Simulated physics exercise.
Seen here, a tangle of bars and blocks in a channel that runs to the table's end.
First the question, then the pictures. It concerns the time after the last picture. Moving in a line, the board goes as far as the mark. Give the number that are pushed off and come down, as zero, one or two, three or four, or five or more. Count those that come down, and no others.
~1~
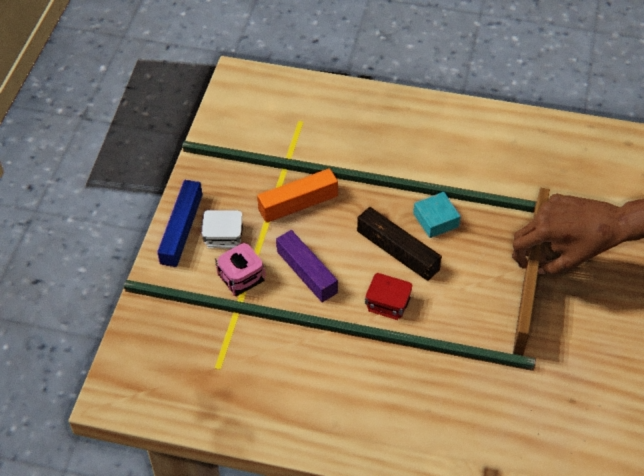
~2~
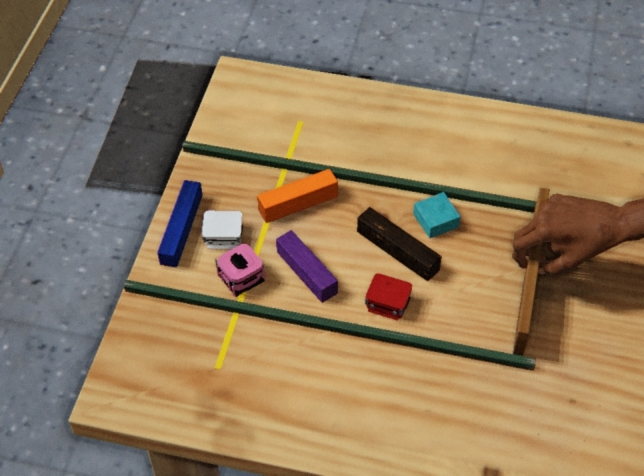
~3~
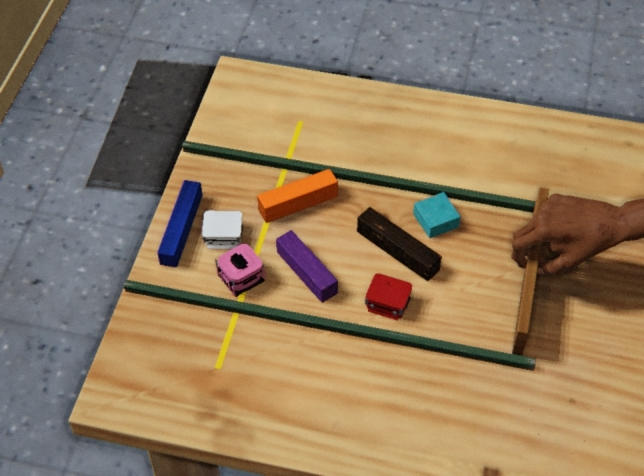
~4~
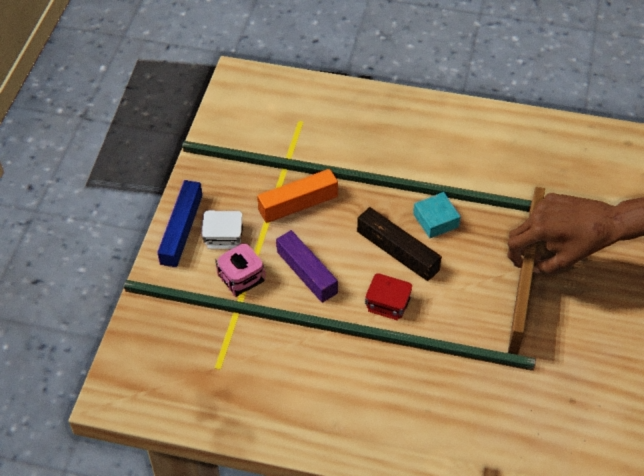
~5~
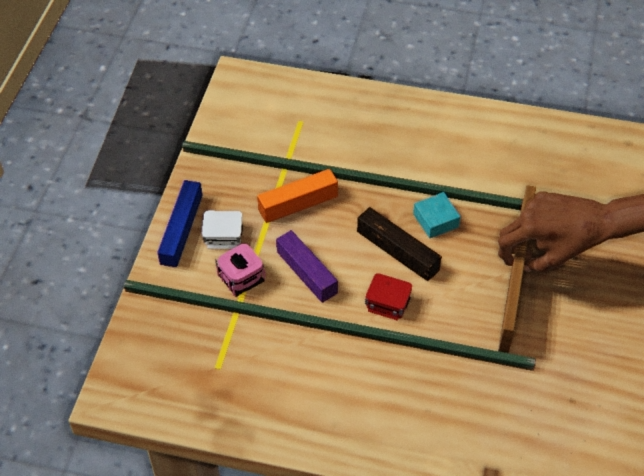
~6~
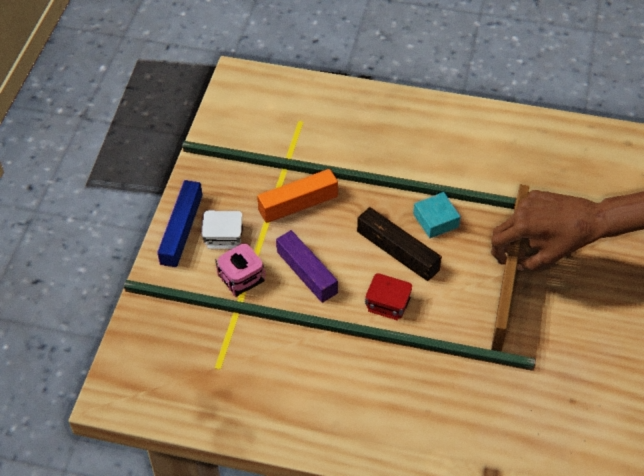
Zero come down.
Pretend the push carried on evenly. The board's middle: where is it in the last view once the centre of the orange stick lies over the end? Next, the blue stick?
Middle approx. at (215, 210), then approx. at (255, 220).
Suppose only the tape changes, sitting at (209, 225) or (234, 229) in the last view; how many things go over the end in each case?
It would be 4 and 1.
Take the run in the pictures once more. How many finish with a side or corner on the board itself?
Count: 3.
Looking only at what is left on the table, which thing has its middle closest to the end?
Blue stick.
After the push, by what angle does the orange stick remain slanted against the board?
Around 30 degrees.
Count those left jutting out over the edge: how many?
It would come to 0.
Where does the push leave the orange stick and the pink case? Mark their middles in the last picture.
The first comes to rest at (216, 181), and the second at (172, 265).
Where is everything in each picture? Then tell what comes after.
Blue stick (181, 223); white case (223, 230); pink case (241, 270); board (532, 270); tape (263, 235), in the first picture.
White case (223, 230); orange stick (298, 196), in the second picture.
Pink case (241, 270); purple bar (307, 266), in the third picture.
Blue stick (181, 223); black bar (398, 244), in the fourth picture.
White case (223, 230); red case (389, 298), in the fifth picture.
Blue stick (181, 223); white case (223, 230); pink case (241, 270); board (511, 266); tape (263, 235), in the sixth picture.
Early on, none off yet; blue stick at rest near (181, 223); white case at rest near (223, 230); pink case at rest near (241, 270).
Finally, the number that fall off is zero.
